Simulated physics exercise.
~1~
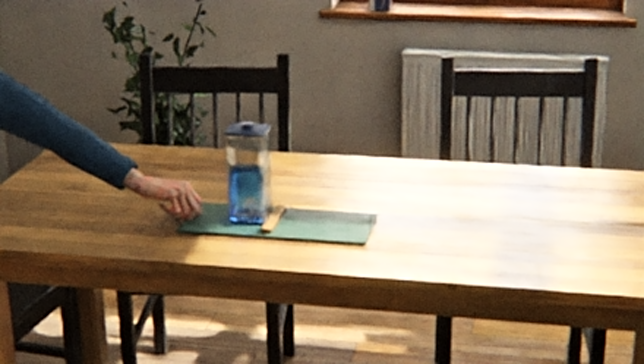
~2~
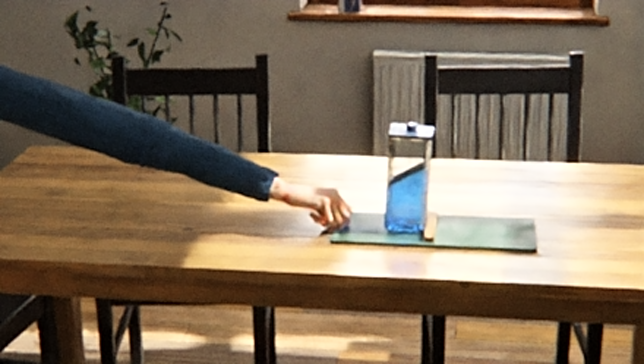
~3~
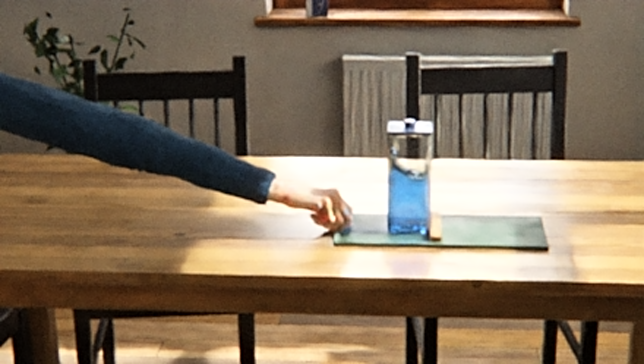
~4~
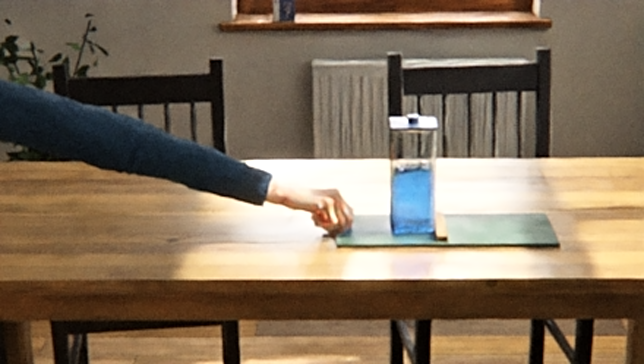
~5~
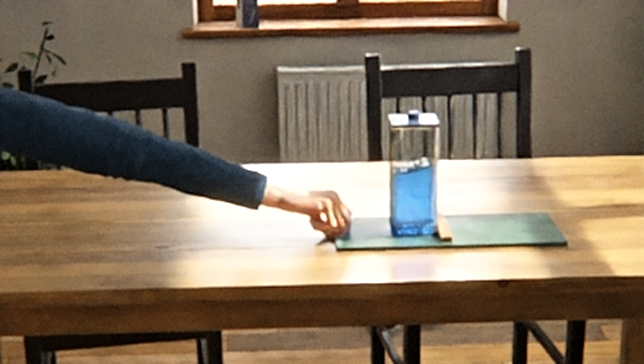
A hand slides a green board carrying a blue-filled flask right, and it stays standing.
